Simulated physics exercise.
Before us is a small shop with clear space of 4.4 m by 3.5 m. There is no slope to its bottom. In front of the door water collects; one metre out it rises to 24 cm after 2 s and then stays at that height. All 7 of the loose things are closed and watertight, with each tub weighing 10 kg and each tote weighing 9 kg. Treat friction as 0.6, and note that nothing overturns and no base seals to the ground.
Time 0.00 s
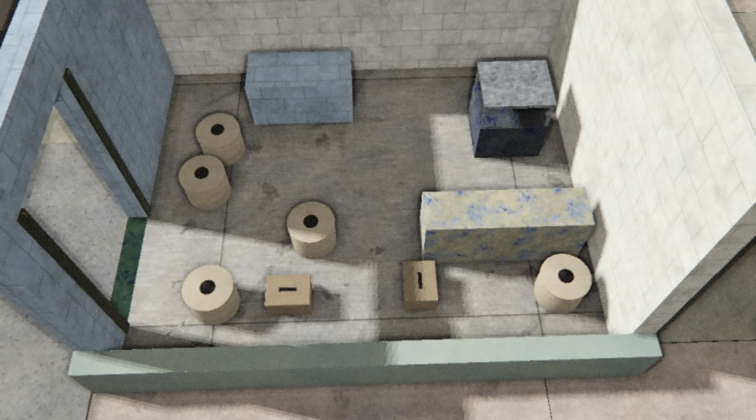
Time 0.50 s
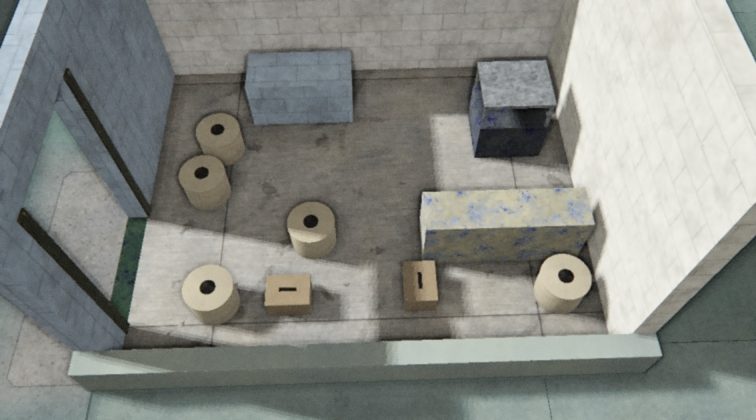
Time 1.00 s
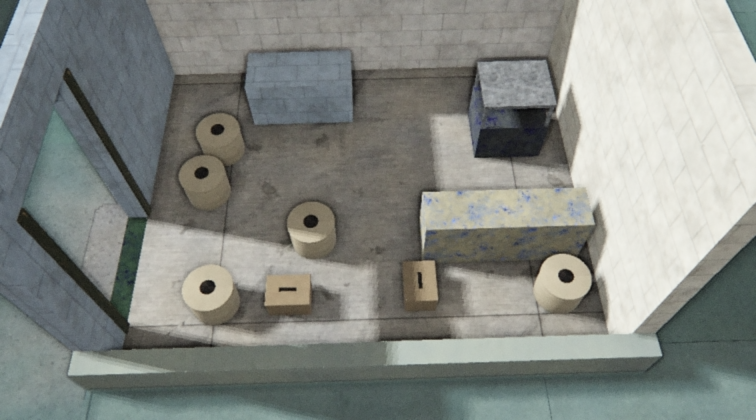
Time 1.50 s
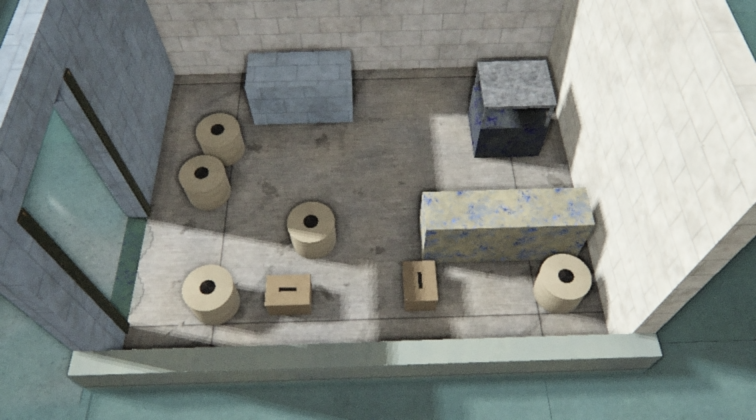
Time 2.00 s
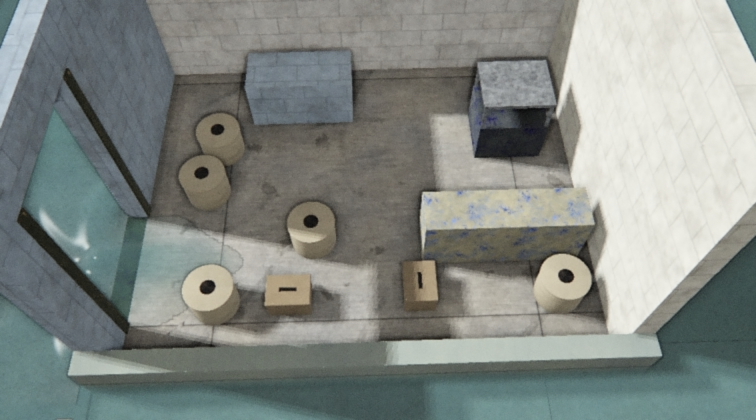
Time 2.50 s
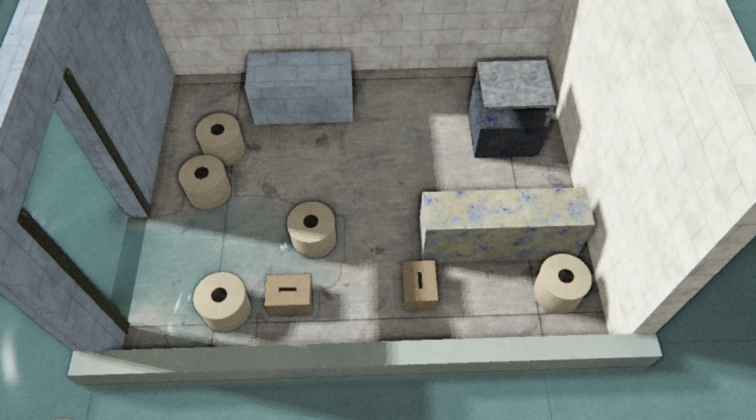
Water spreads over the ground outside a small walled room holding round tubs, two small boxes and larger blocks, while everything inside stays still. It then slips through the doorway on the left and fans across the floor, and the tub nearest the opening shifts slightly to the right.
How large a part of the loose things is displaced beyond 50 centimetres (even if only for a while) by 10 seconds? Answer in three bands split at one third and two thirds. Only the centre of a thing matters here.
One third to two thirds.
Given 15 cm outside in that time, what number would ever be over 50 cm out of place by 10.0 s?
That would make 4 of them.
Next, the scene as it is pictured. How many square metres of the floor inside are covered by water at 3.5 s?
Roughly 7.0 m2.
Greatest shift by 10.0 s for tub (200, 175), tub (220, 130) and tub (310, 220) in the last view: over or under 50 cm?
First not as far, then not as far, then farther.
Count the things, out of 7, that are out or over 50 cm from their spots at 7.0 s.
The number comes to 4.
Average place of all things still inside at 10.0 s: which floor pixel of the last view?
Close to pixel (422, 240).
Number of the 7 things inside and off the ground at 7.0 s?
I get 5.
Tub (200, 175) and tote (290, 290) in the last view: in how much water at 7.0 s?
About 3 and 20 cm.
After 3.5 s 3 of 7 are over 50 cm from their spots; 1 afloat.
After 4.5 s 4 of 7 are over 50 cm from their spots; 2 afloat.
After 7.0 s 4 of 7 are over 50 cm from their spots; 5 afloat.
After 10.0 s 4 of 7 are over 50 cm from their spots, and 4 have been at some point; 5 afloat.
